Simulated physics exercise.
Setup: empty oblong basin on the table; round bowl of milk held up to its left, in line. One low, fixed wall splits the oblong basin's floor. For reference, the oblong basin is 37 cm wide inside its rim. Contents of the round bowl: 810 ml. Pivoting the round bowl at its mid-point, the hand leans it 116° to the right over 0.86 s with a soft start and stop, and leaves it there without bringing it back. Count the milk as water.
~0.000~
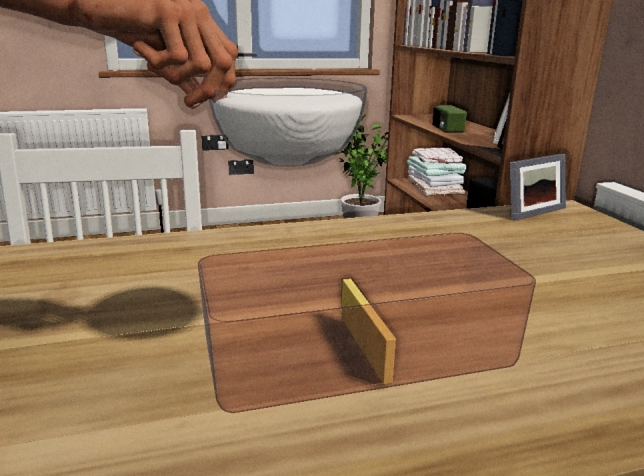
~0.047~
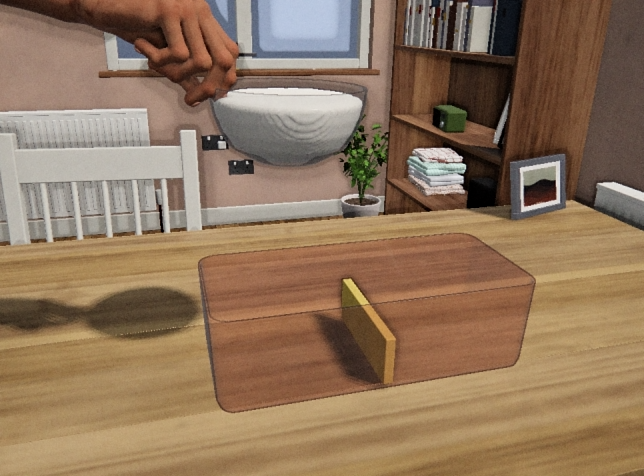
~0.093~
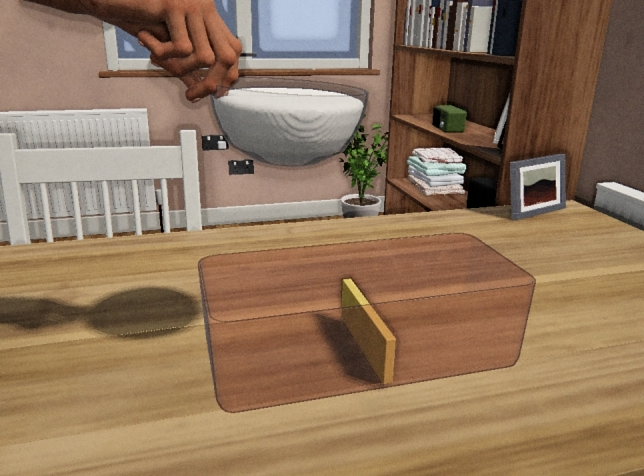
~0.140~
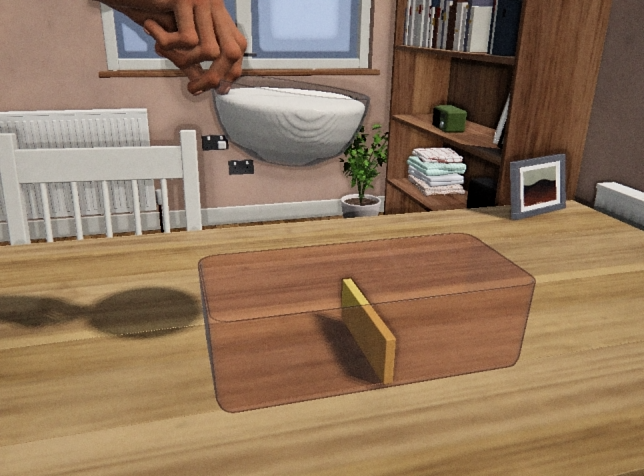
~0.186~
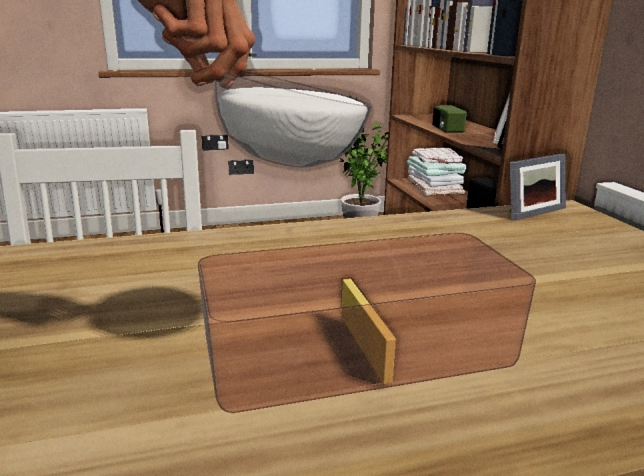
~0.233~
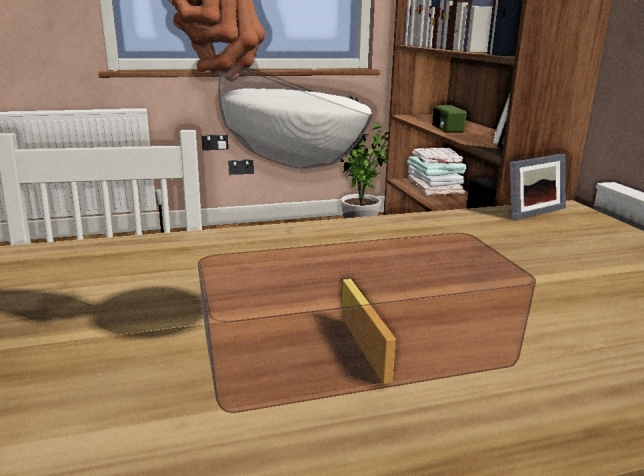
We see a hand above a pale round bowl, held up beyond a clear oblong basin with a yellow divider on a wooden table; the bowl stays almost still, then leans moderately to the right as the hand shifts right.
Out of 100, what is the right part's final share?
About 82 out of 100.
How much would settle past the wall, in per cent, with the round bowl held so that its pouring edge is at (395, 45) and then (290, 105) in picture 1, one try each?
Some 90 and 10 per cent, in that order.
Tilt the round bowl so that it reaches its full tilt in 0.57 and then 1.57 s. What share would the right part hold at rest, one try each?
Try 1: 70 %; try 2: 90 %.
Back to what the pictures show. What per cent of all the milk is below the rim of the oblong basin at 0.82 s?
It works out near 96 per cent.
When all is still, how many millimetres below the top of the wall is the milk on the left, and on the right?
Near 54 mm for the left and near 34 mm for the right.
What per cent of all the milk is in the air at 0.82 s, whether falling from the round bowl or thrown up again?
4 per cent, roughly.
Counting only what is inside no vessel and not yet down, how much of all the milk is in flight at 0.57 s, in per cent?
Some 50 per cent, I reckon.
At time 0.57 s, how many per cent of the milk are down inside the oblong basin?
Around 28%.
After 0.57 s the tilt is 87° and 21 per cent is still to pour, 0 is left of the wall and 29 right of it.
After 0.82 s the tilt is 115° and 0 per cent is still to pour, 14 is left of the wall and 82 right of it.
After 1.08 s the tilt is 116° and 0 per cent is still to pour, 17 is left of the wall and 82 right of it.
After 1.36 s the tilt is 116° and 0 per cent is still to pour, 17 is left of the wall and 82 right of it.
In the end 17 per cent lies left of the wall, 82 right of it and 1 outside.
